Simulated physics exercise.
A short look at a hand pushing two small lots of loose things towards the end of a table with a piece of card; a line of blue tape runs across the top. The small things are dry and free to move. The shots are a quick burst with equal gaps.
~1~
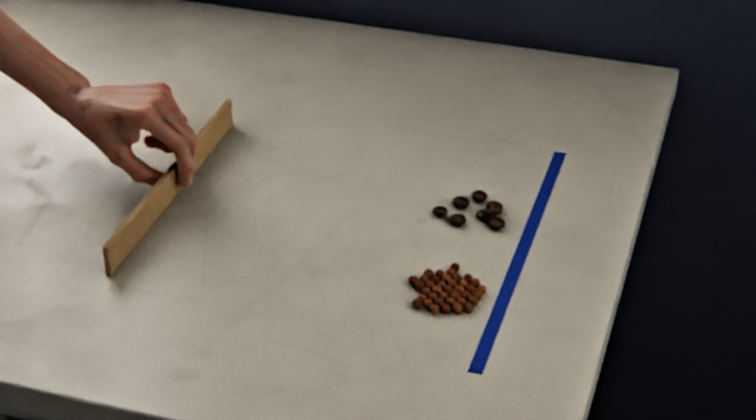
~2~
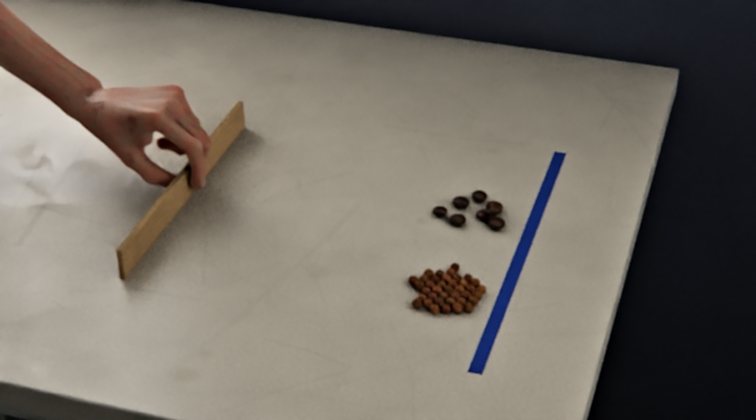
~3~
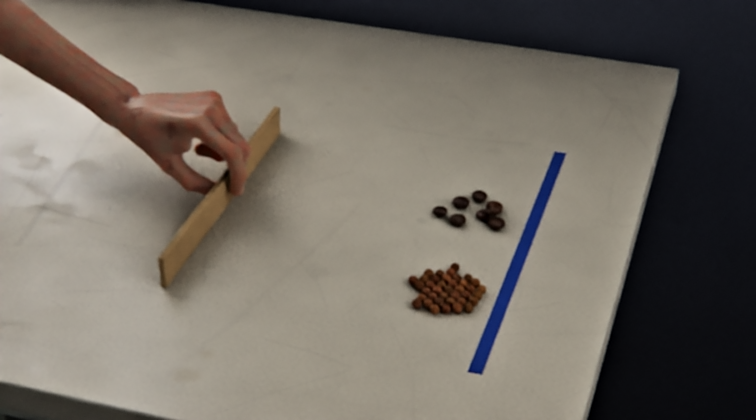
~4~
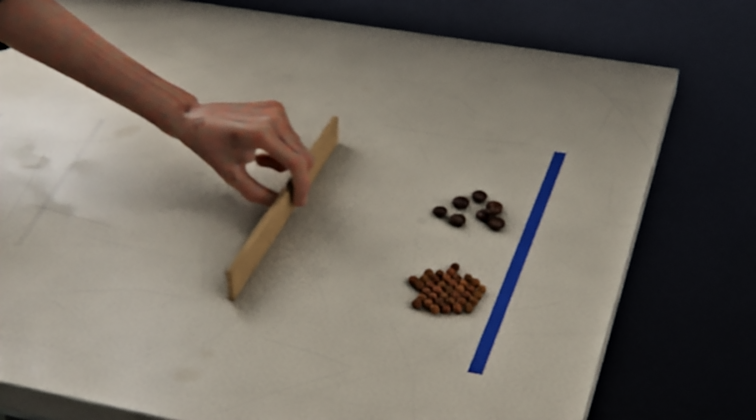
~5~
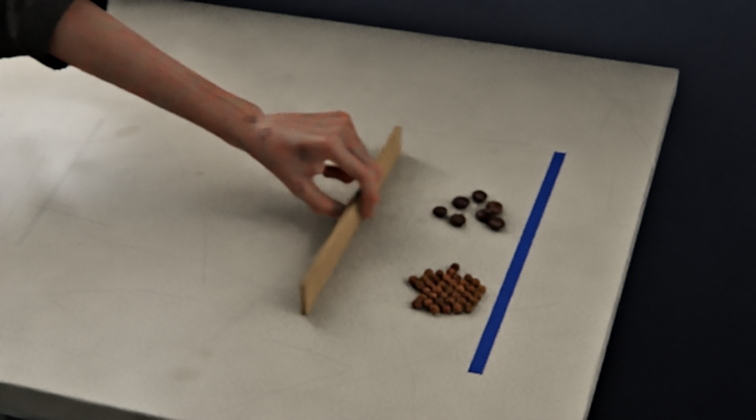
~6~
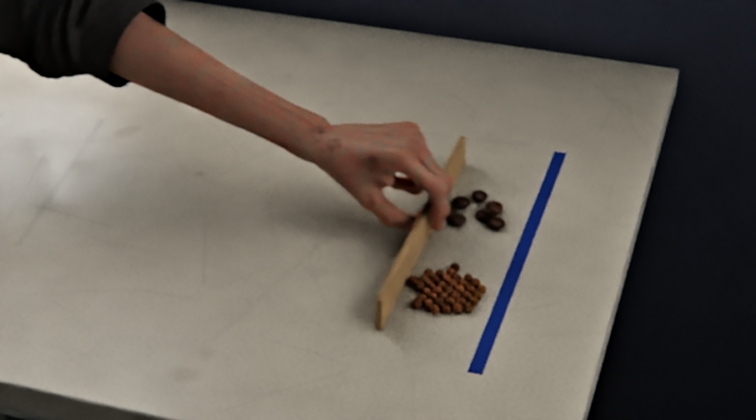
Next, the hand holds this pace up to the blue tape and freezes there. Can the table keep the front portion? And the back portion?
The front portion sends some to the floor; the back portion sends some to the floor.
Then, 0.06 s past the last view, piece of card still moving, near (500, 223); front portion all on the table, its front near (533, 283); back portion all on the table, its front near (551, 212).
Then, 0.13 s past the last view, piece of card stopped at the blue tape; front portion all on the table, its front near (613, 313); back portion all on the table, its front near (641, 221).
Then, 0.41 s past the last view, piece of card stopped at the blue tape; front portion all over the edge; back portion all over the edge.
Finally, piece of card stopped at the blue tape; front portion all over the edge; back portion all over the edge.
